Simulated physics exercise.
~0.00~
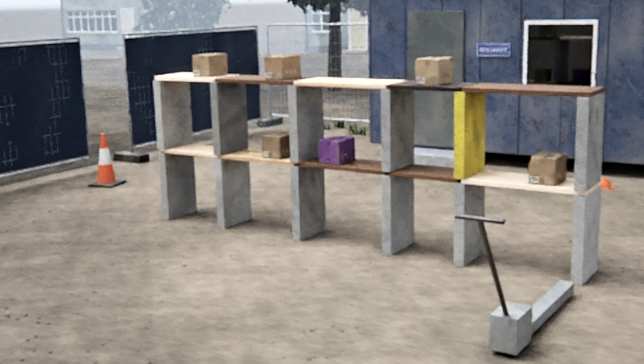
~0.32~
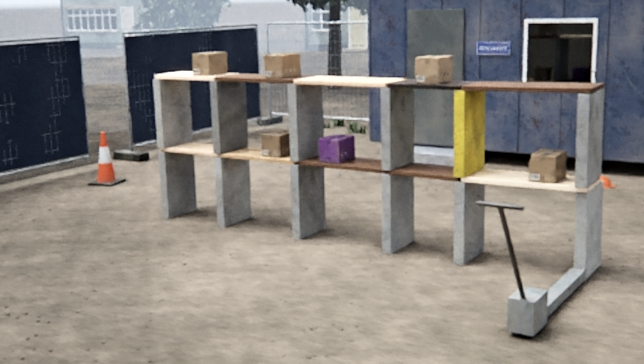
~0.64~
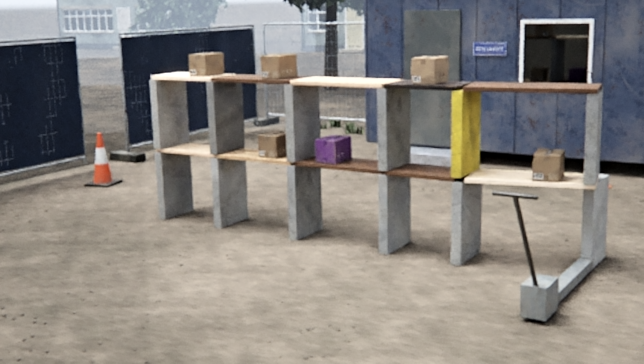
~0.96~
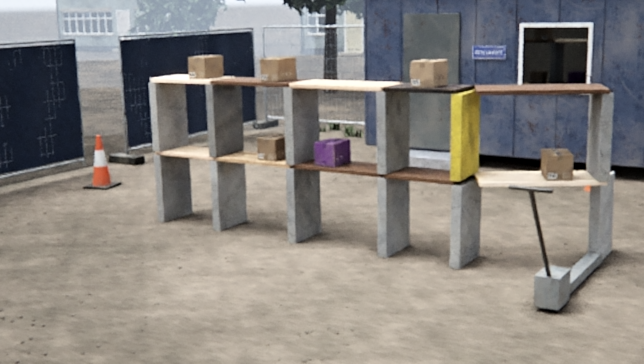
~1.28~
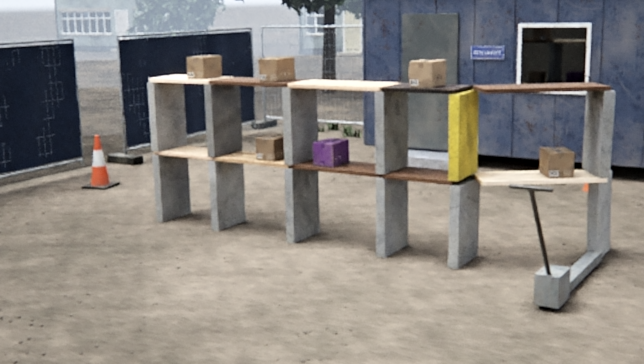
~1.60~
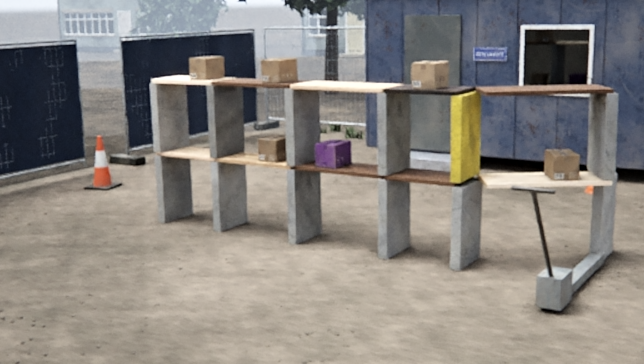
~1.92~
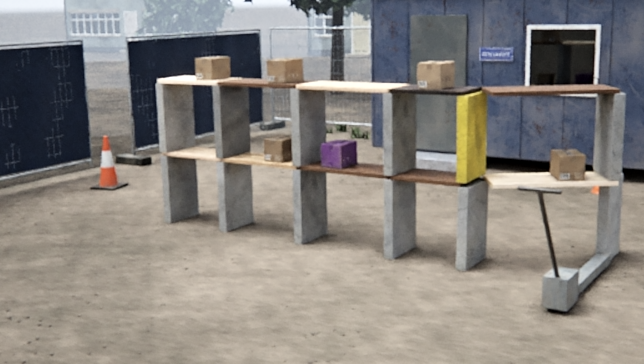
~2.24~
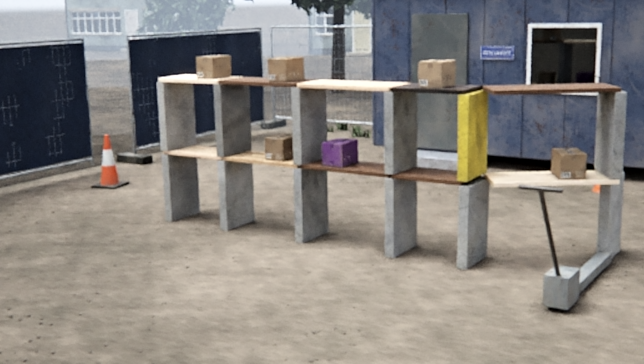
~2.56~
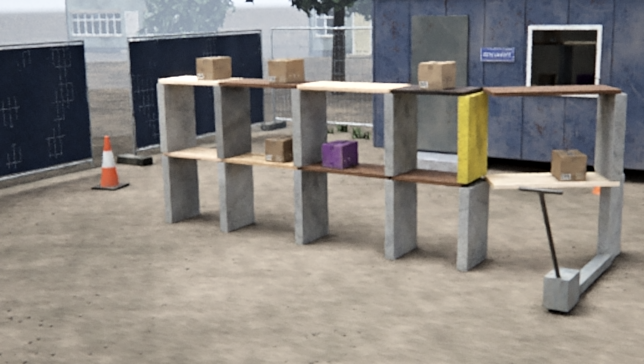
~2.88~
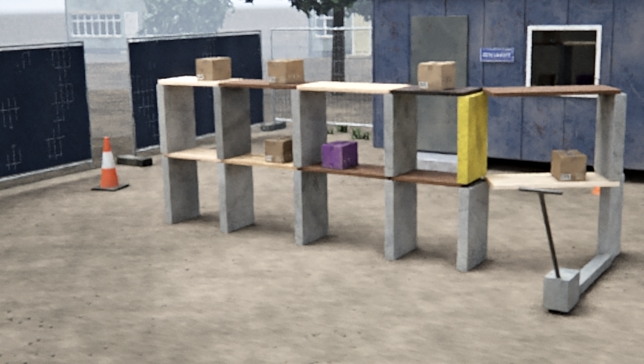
A floor jack pushes the right end of a makeshift shelf, which shifts but stays standing.
